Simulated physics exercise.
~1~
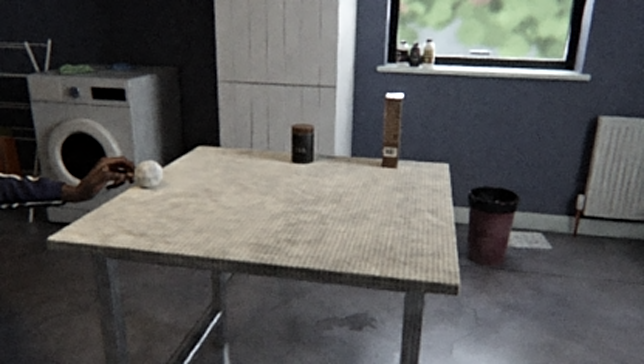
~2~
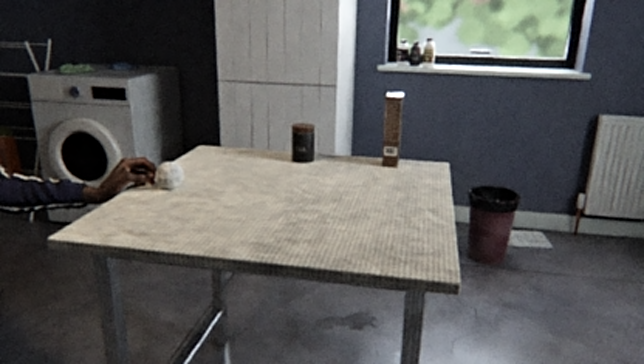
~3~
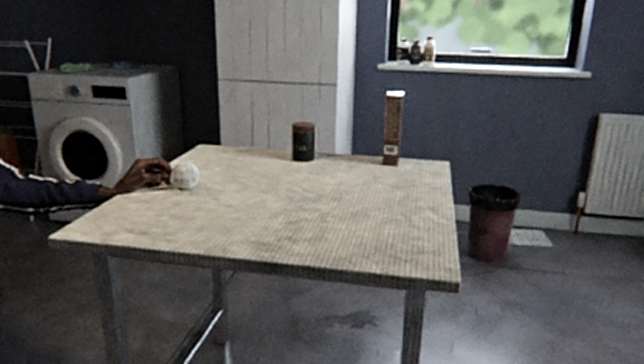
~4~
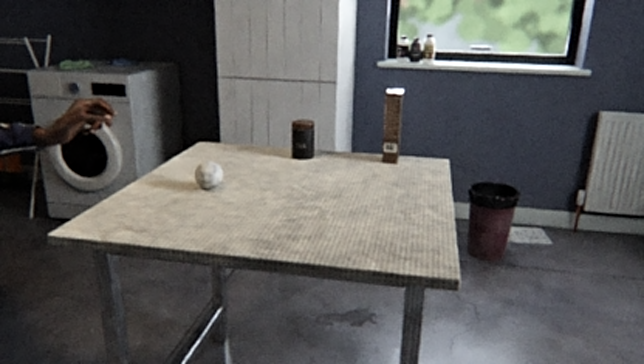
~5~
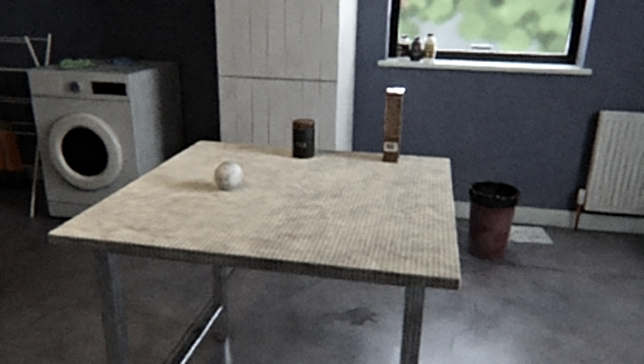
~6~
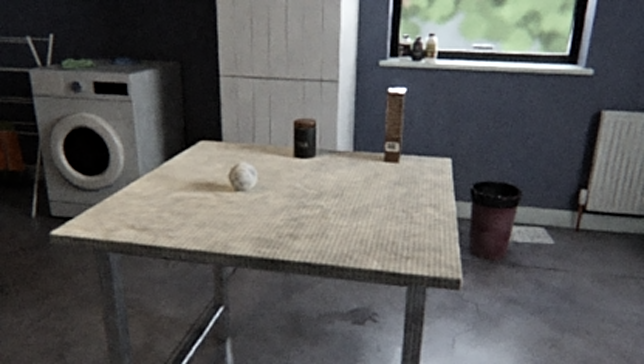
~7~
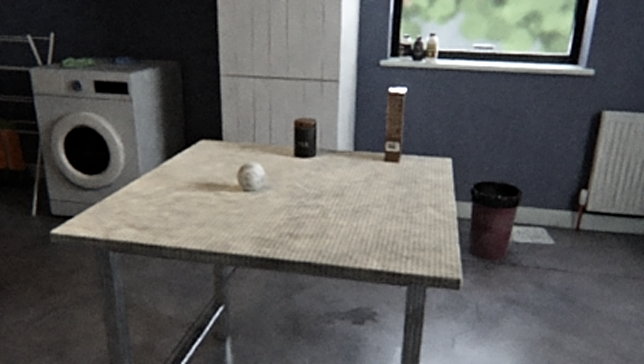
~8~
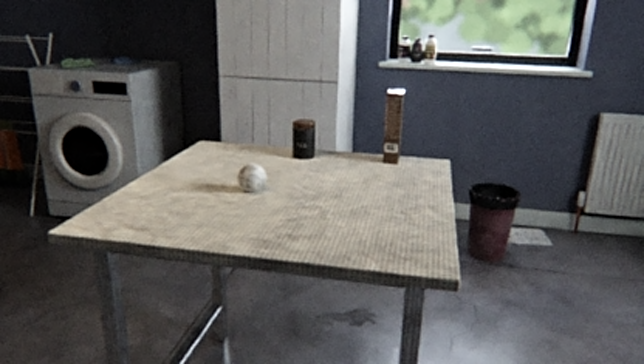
A hand pushed a white ball to the right across a table top, then let go and drew back. The ball rolled on a little, slowed and stopped on the table, in front of a black jar and a brown carton that never moved.
